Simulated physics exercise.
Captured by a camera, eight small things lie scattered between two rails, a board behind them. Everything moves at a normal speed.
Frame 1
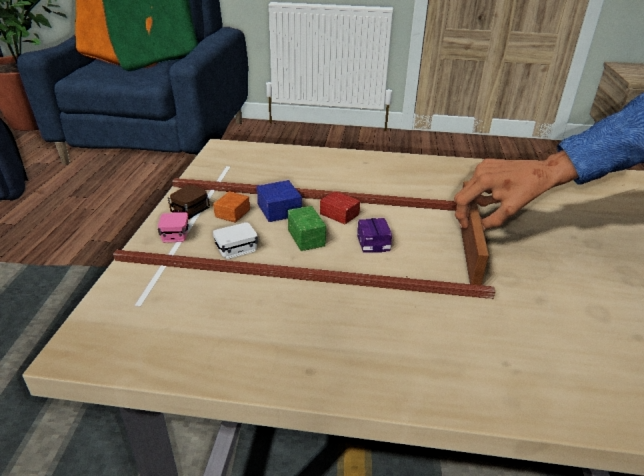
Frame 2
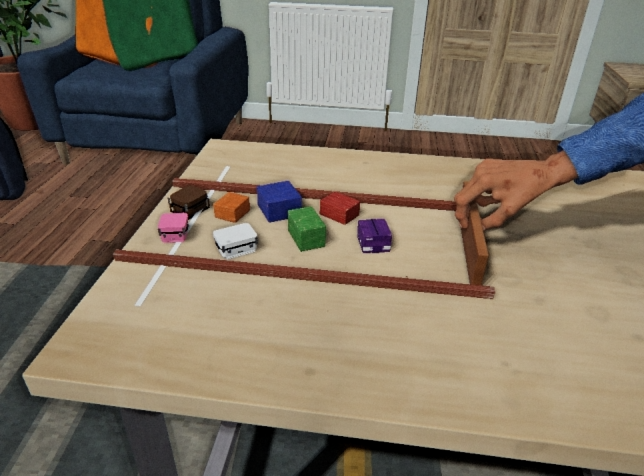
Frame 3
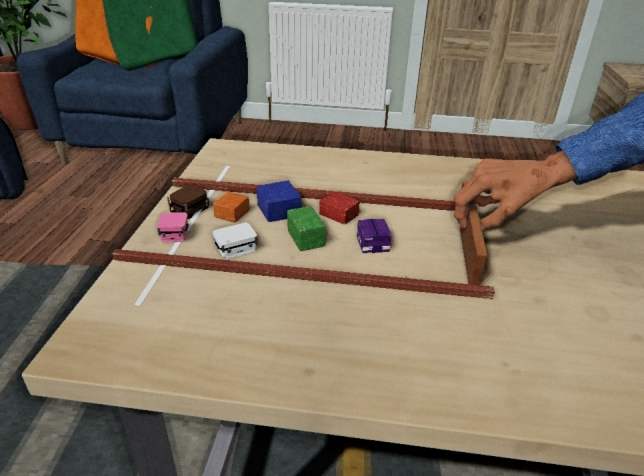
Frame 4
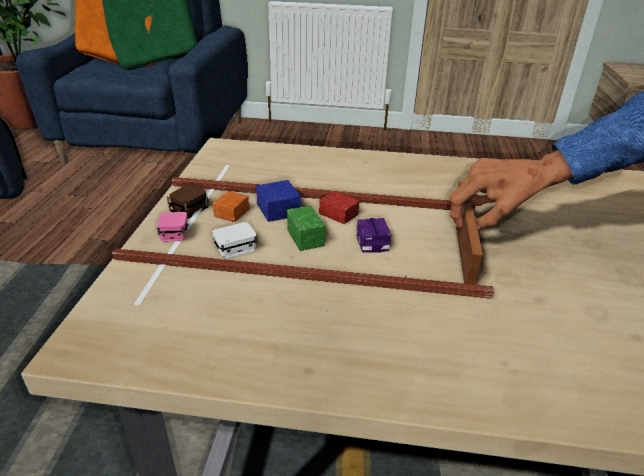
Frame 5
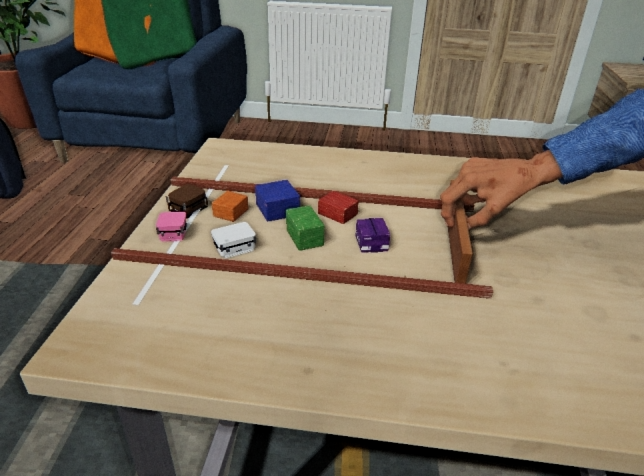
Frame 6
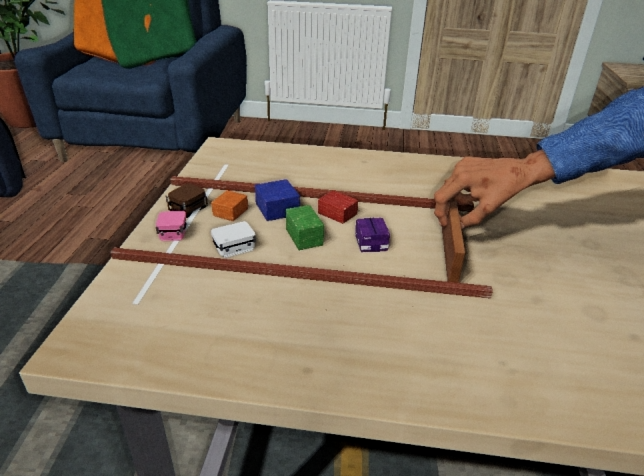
A hand slides a wooden board slightly left between two rails toward scattered colourful blocks.
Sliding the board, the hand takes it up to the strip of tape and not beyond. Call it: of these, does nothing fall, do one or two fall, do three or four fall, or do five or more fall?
Three or four fall.
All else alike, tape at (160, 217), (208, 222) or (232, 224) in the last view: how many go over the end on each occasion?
Going through them in order, you'd see 5, 2 and 1.
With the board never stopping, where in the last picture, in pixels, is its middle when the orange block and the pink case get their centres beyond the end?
Near (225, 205) and (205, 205).
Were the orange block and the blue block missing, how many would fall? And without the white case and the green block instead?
That makes 2 fallen, then 3 fallen in the other try.
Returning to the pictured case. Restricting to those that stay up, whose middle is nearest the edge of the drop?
Green block.
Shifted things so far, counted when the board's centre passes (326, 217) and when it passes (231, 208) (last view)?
At the first place 4, at the second 8.
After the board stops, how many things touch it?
Looks like 3 of them, all told.
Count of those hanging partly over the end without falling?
I'd put it at 1.
A little later, none off yet; brown case at rest near (187, 201); pink case at rest near (172, 227); orange block at rest near (230, 205).
Next, none off yet; brown case shifted about its own width near (168, 201); pink case at rest near (172, 227); orange block shifted about its own width near (193, 202).
When it is over, the number that fall off is three or four; down, blue block, orange block, pink case and brown case.
